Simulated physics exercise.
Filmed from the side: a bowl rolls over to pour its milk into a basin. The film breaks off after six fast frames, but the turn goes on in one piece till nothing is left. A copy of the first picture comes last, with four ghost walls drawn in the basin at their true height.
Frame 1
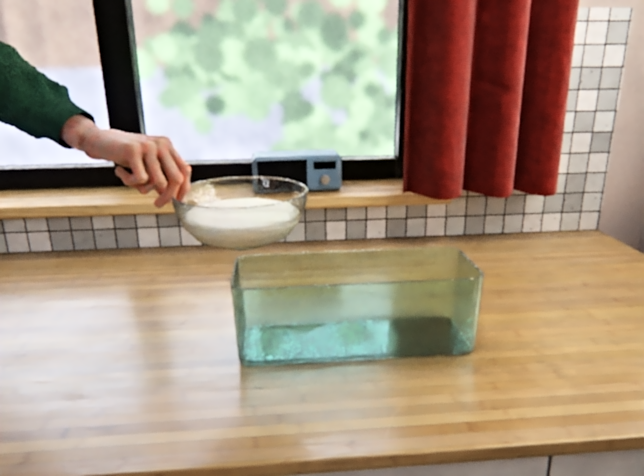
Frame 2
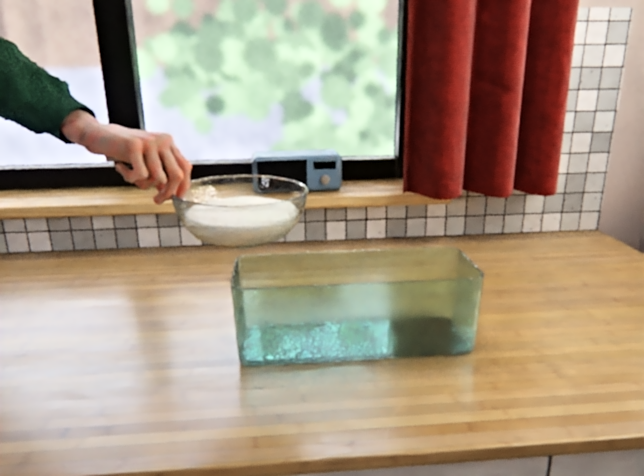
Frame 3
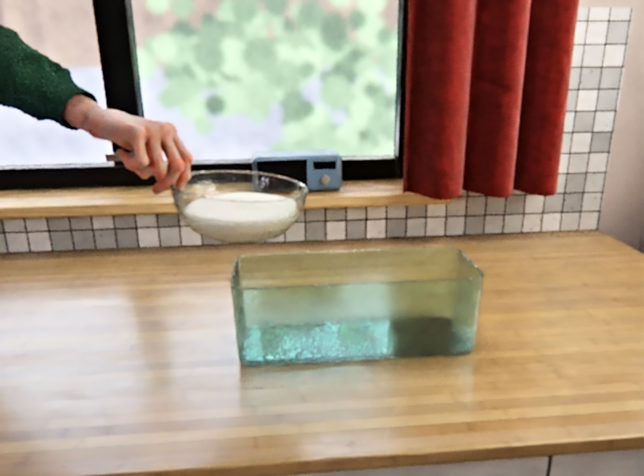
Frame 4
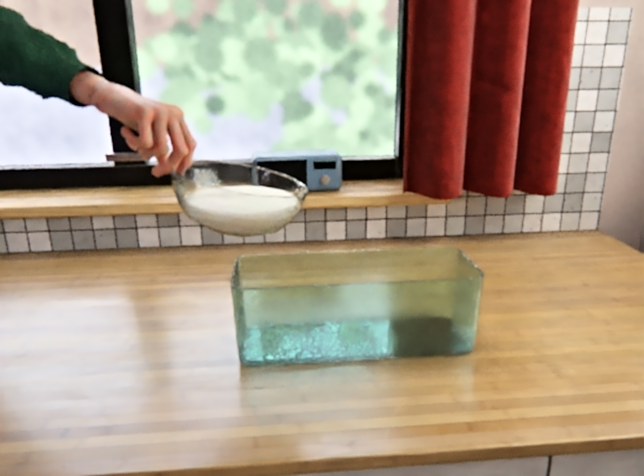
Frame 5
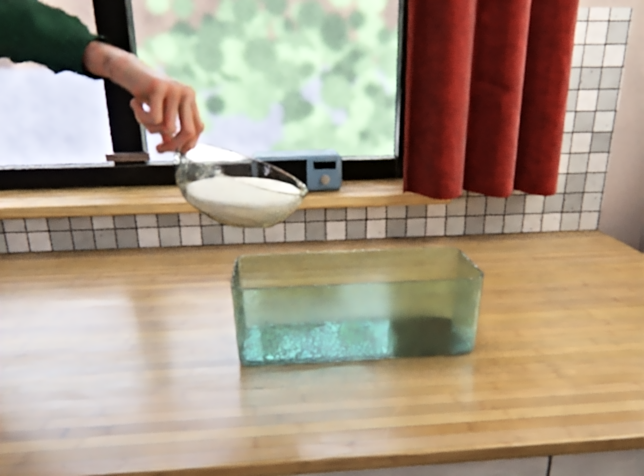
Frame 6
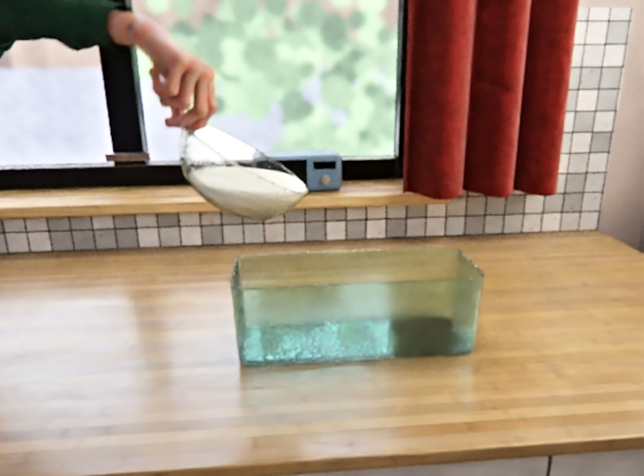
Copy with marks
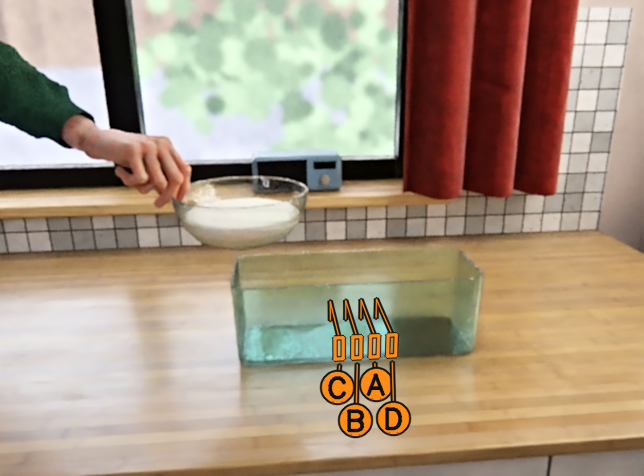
We see a hand in a green sleeve holding a clear glass bowl of milk above a glass basin on a wooden counter. The bowl starts level, then the hand rises, steadily tilting it down to the right.
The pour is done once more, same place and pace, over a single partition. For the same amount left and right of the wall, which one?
Place D.
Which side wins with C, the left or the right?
More ends on the right.
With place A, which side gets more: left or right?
The right side.
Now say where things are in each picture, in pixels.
Upright, lip at (305, 188); basin from (239, 363) to (474, 349); nothing has left yet, in the first picture.
Upright, lip at (305, 188); nothing has left yet, in the second picture.
Tipped about 6°, lip at (305, 188); nothing has left yet, in the third picture.
Tipped about 12°, lip at (305, 188); nothing has left yet, in the fourth picture.
Tipped about 21°, lip at (305, 188); nothing has left yet, in the fifth picture.
Tipped about 32°, lip at (305, 188); nothing has left yet, in the sixth picture.
In orange, A at (374, 363); B at (357, 364); C at (339, 365); D at (392, 362).
With A, about 27 % ends left of the wall and 72 % right of it.
With B, about 18 % ends left of the wall and 81 % right of it.
With C, about 14 % ends left of the wall and 85 % right of it.
With D, about 52 % ends left of the wall and 47 % right of it.
